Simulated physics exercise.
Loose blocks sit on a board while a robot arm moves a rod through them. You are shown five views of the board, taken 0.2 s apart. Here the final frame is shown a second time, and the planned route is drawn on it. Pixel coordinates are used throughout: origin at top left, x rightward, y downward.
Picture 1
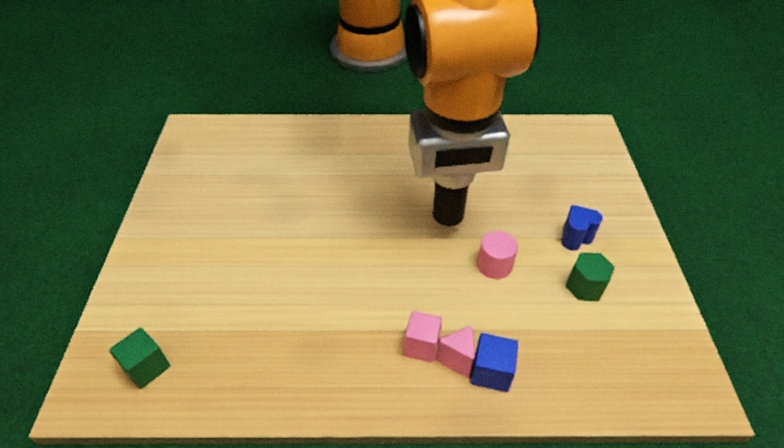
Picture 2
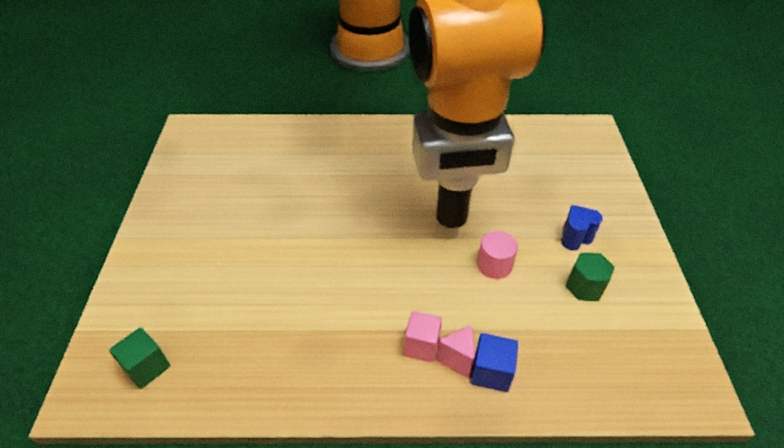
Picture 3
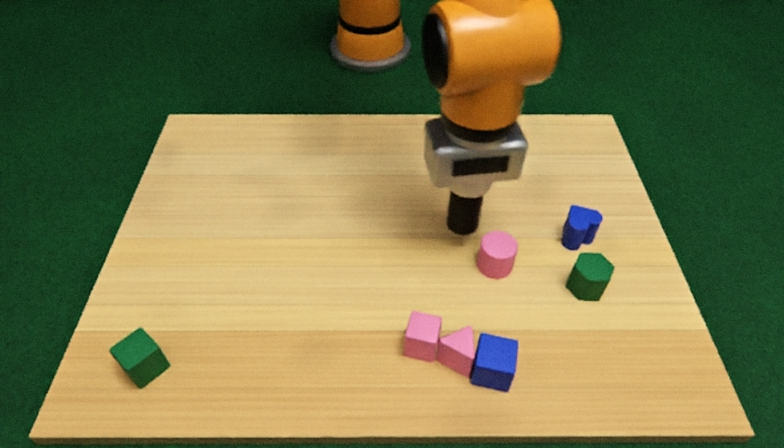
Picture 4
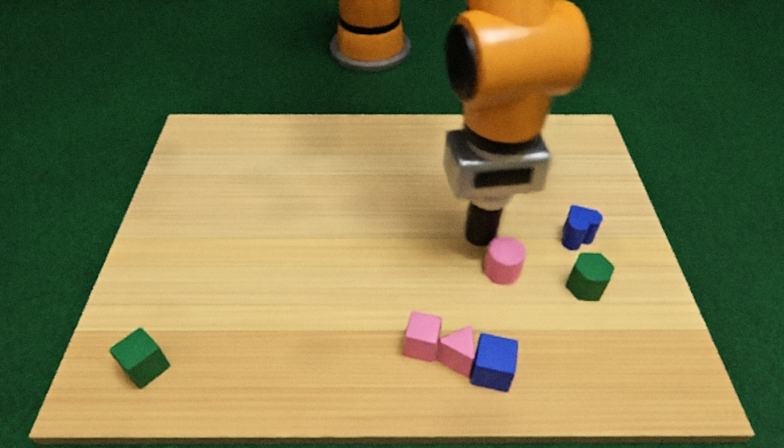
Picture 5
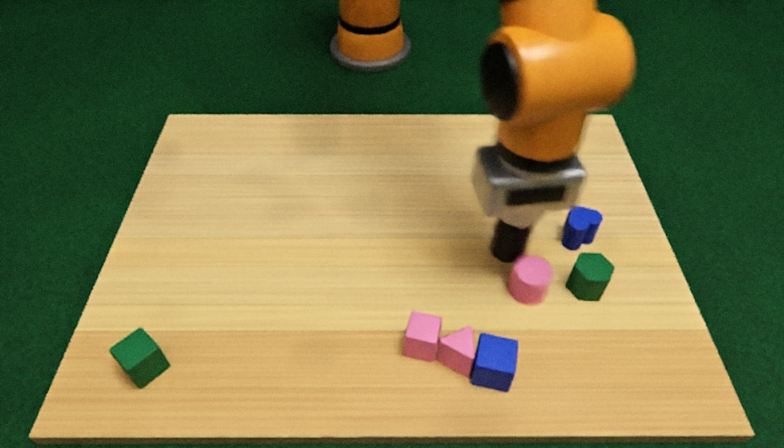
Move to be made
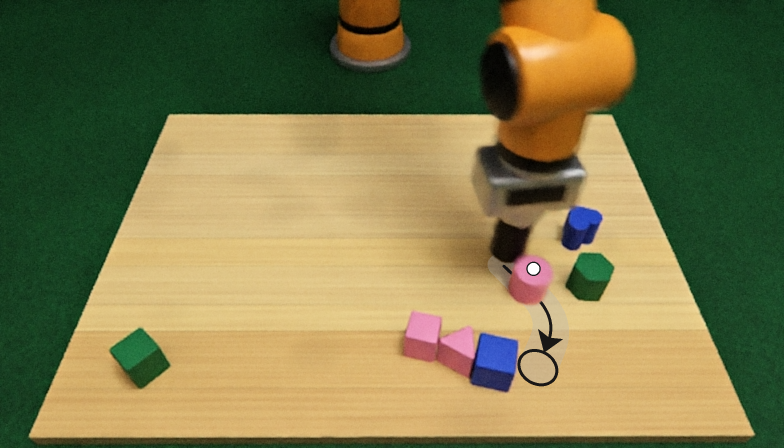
On a wooden board scattered with pink, blue and green blocks, an orange robot arm moved its black rod right and toward the viewer, then pushed the pink cylinder closer to the green six-sided block.
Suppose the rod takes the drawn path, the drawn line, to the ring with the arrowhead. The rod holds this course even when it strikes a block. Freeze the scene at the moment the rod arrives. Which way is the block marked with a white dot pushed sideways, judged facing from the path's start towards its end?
Sideways shift: Left.
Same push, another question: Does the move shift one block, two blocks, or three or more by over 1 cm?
That's one.
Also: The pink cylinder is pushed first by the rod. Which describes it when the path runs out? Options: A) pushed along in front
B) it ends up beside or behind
Answer: B.
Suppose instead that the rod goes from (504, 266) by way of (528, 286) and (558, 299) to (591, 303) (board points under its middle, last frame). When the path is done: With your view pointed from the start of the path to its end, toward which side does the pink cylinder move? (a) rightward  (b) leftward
That would be a.
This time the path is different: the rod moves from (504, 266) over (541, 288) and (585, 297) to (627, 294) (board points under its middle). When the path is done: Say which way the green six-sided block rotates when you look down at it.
Watching from overhead, you'd notice the green six-sided block rotating counter-clockwise.
The line goes from (504, 266) over (533, 294) and (551, 330) to (538, 367); the dot is on the pink cylinder.
What follows on the original path. One third of the way, rod (539, 280); pink cylinder (567, 301).
Two thirds of the way, rod (557, 316); pink cylinder (594, 335).
At the end, rod (544, 354); blue four-sided block unmoved; pink cylinder (596, 342).
